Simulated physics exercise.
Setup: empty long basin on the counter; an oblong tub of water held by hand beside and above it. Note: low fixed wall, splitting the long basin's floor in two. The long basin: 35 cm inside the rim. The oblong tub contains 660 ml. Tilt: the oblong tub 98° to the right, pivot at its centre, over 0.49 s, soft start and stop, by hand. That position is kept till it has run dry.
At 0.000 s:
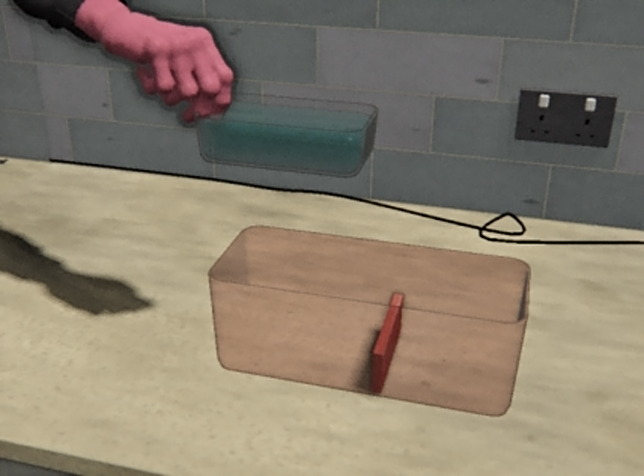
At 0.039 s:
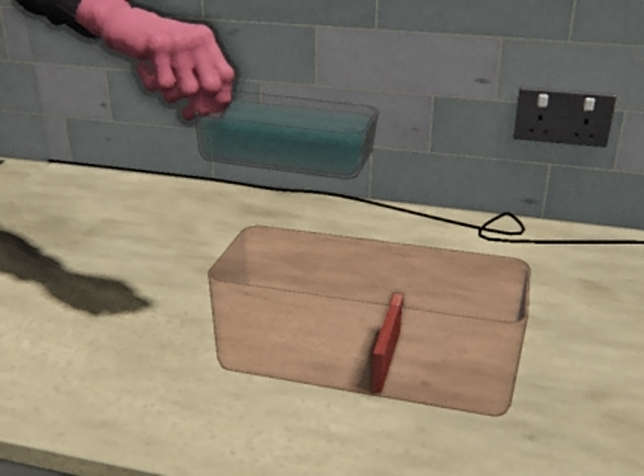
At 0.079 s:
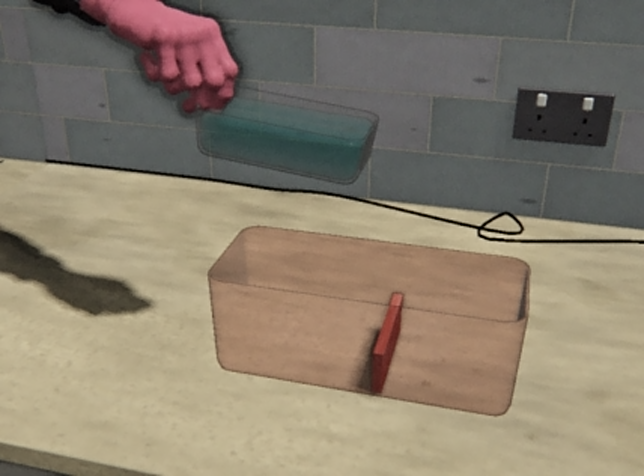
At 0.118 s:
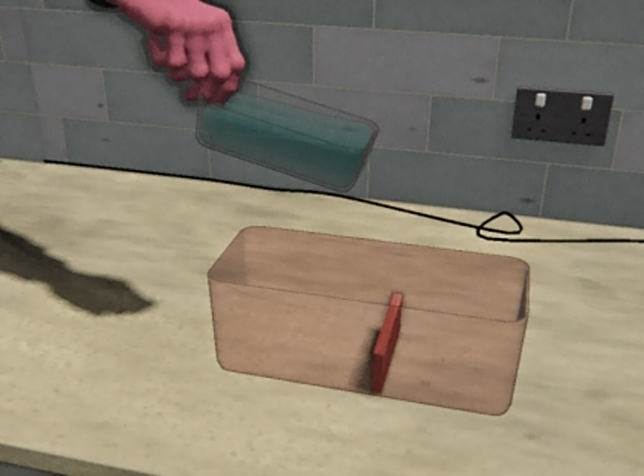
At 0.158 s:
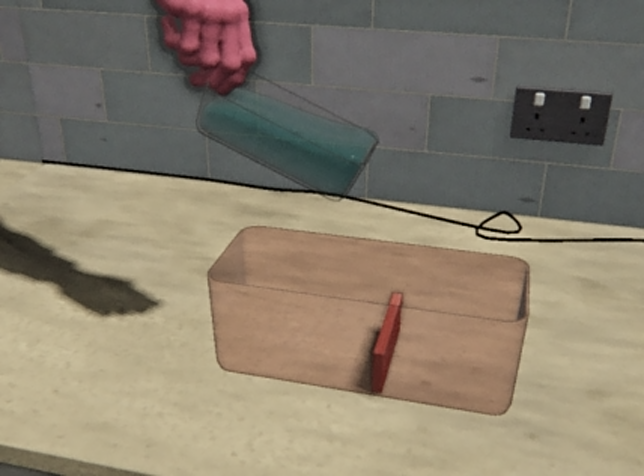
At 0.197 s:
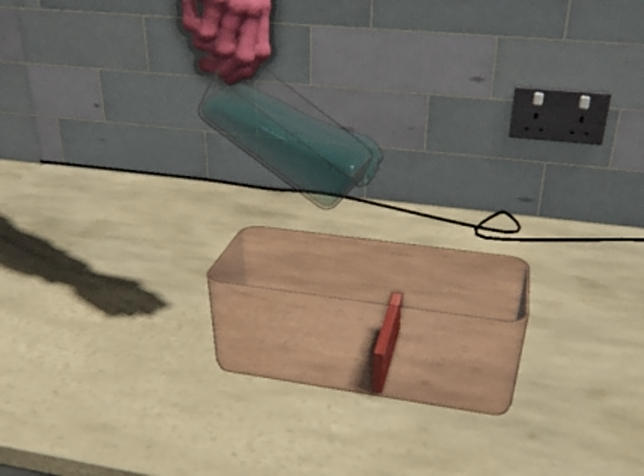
Pink hand tilting a clear tub of teal water to the right above a divided empty basin, water slipping over its rim.
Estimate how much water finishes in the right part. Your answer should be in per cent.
I would say 70 per cent.
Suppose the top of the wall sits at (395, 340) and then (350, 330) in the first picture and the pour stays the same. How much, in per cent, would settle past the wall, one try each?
60 then 75 %.
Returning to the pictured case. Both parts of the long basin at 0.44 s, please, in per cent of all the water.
About 5 % left, 46 % right.
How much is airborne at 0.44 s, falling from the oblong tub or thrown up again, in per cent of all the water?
Estimate: About 40 % of all of it.
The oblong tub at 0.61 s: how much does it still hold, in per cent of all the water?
Around 3 in a hundred is still there.
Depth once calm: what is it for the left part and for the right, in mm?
6 mm left, 24 mm right.
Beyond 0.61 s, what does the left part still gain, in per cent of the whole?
I'd say near 14 percent.
After 0.44 s the tilt is 95° and 9 per cent is still to pour, 5 is left of the wall and 46 right of it.
After 0.61 s the tilt is 98° and 3 per cent is still to pour, 8 is left of the wall and 73 right of it.
After 0.79 s the tilt is 98° and 0 per cent is still to pour, 19 is left of the wall and 69 right of it.
After 0.99 s the tilt is 98° and 0 per cent is still to pour, 22 is left of the wall and 70 right of it.
In the end 22 per cent lies left of the wall, 70 right of it and 8 outside.
